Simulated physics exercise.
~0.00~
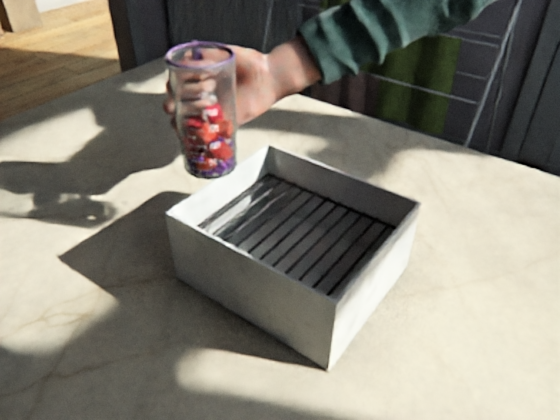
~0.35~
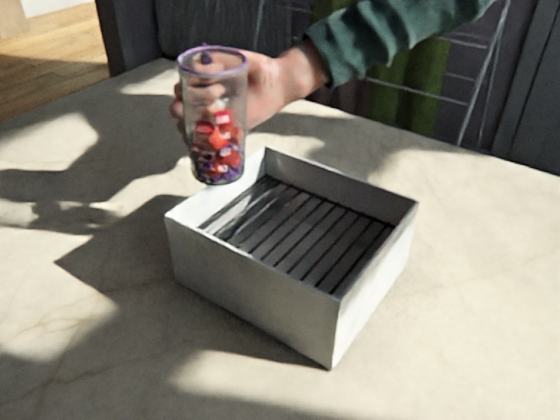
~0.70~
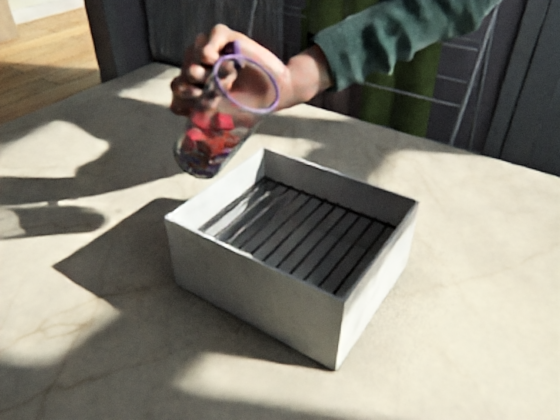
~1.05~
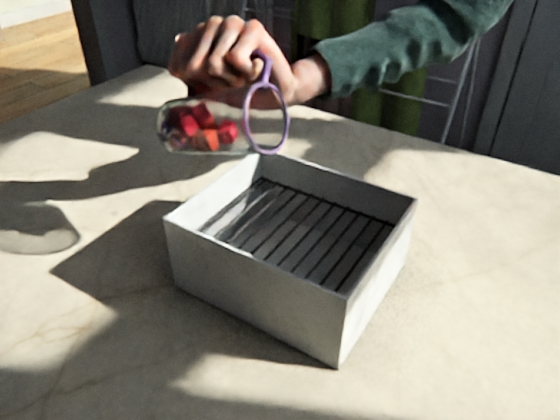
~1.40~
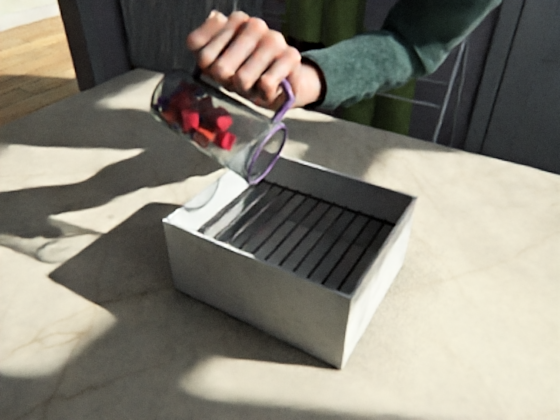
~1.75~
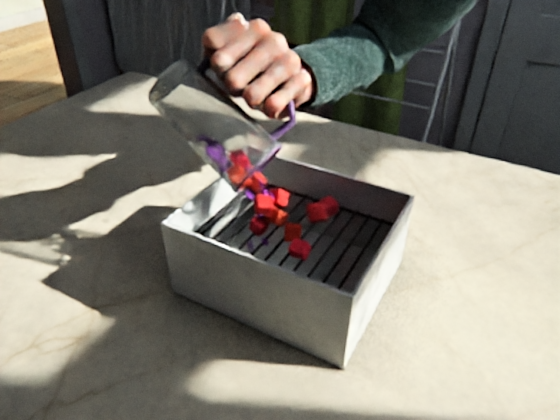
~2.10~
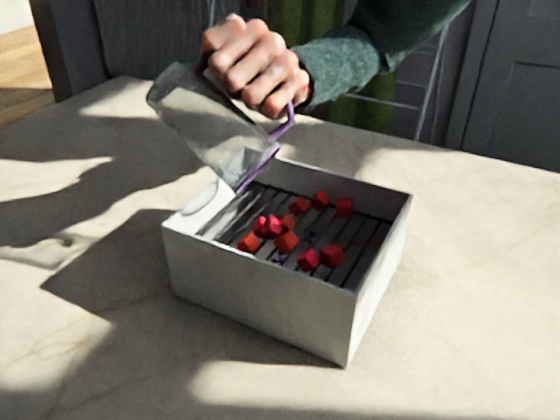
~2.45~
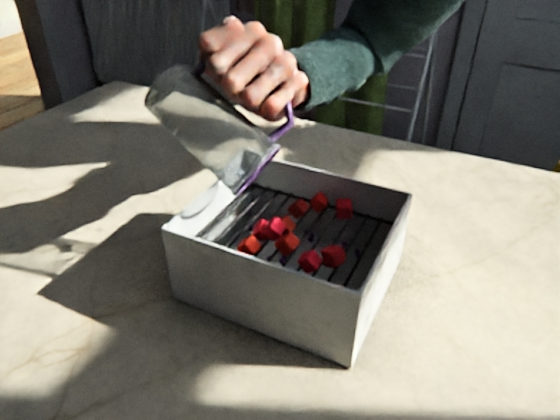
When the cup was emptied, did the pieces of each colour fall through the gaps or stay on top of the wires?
The red pieces stayed on top of the wires, while the purple pieces fell through the gaps between them.
